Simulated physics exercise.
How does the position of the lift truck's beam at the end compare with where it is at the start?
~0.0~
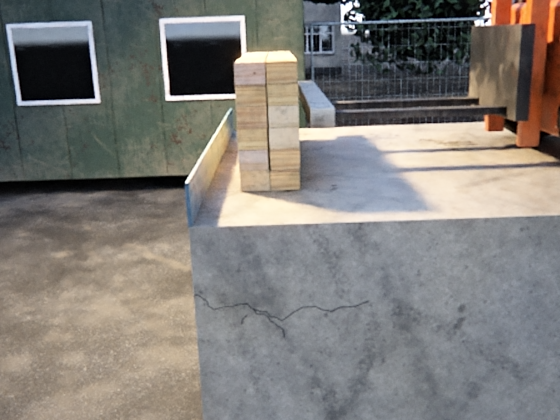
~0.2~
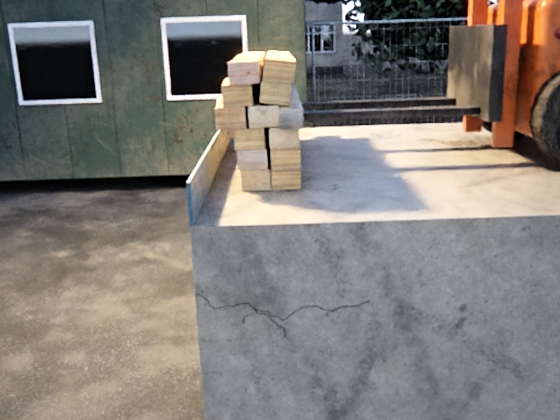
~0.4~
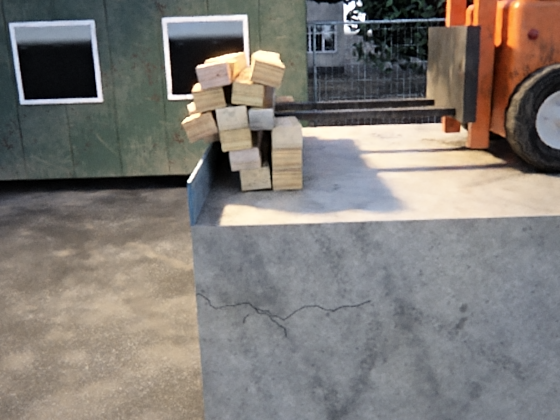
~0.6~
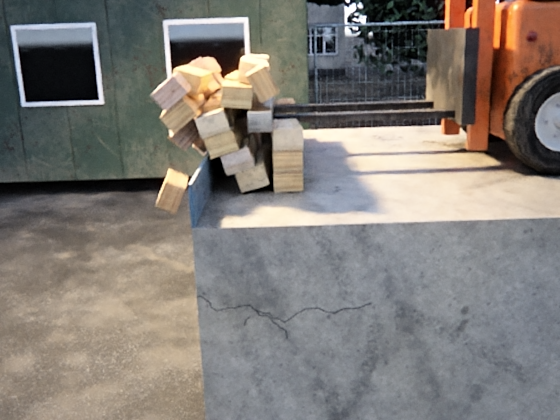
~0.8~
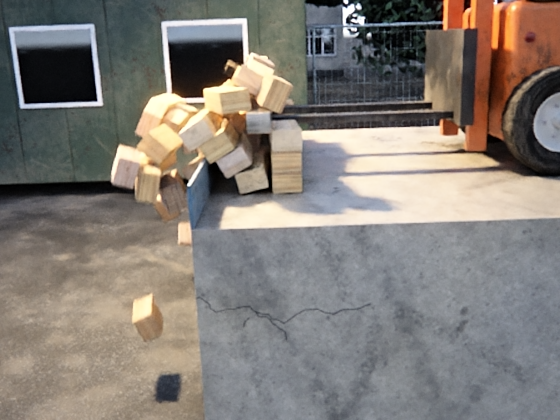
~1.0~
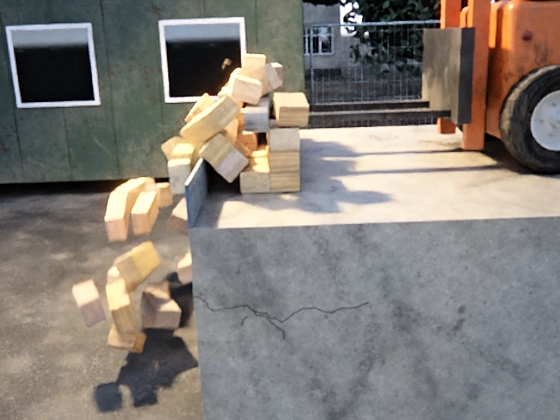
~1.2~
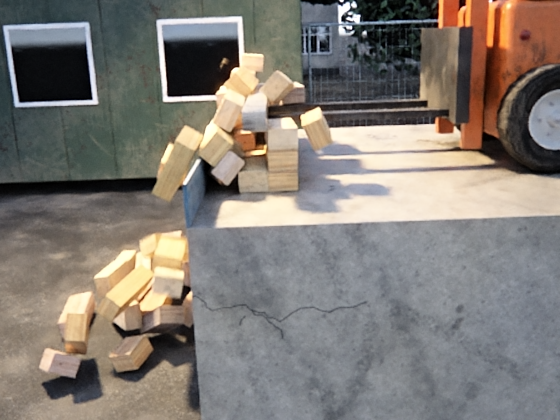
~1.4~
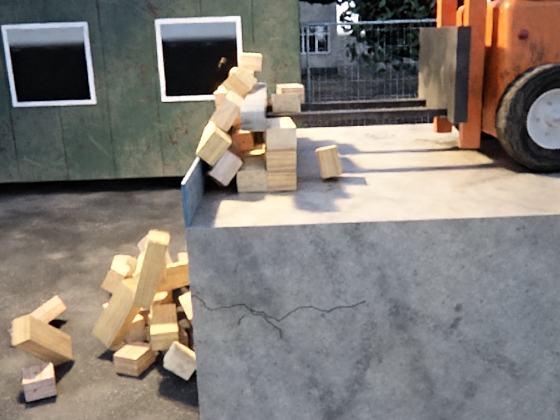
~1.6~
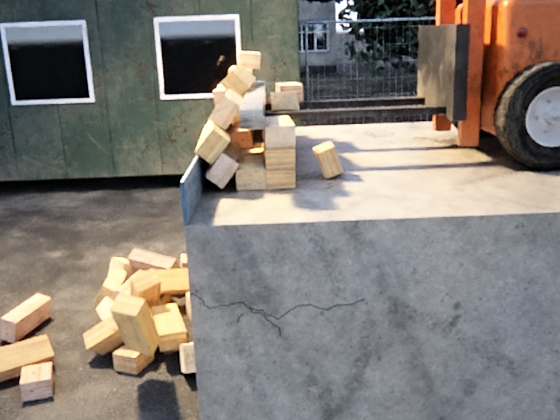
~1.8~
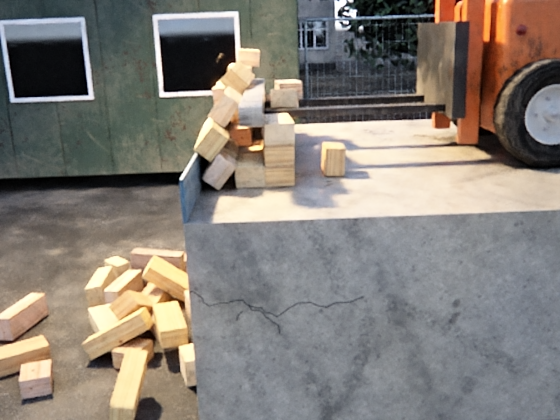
At the end the beam is farther to the left than at the start, reaching in to the timber blocks that remain on the deck.
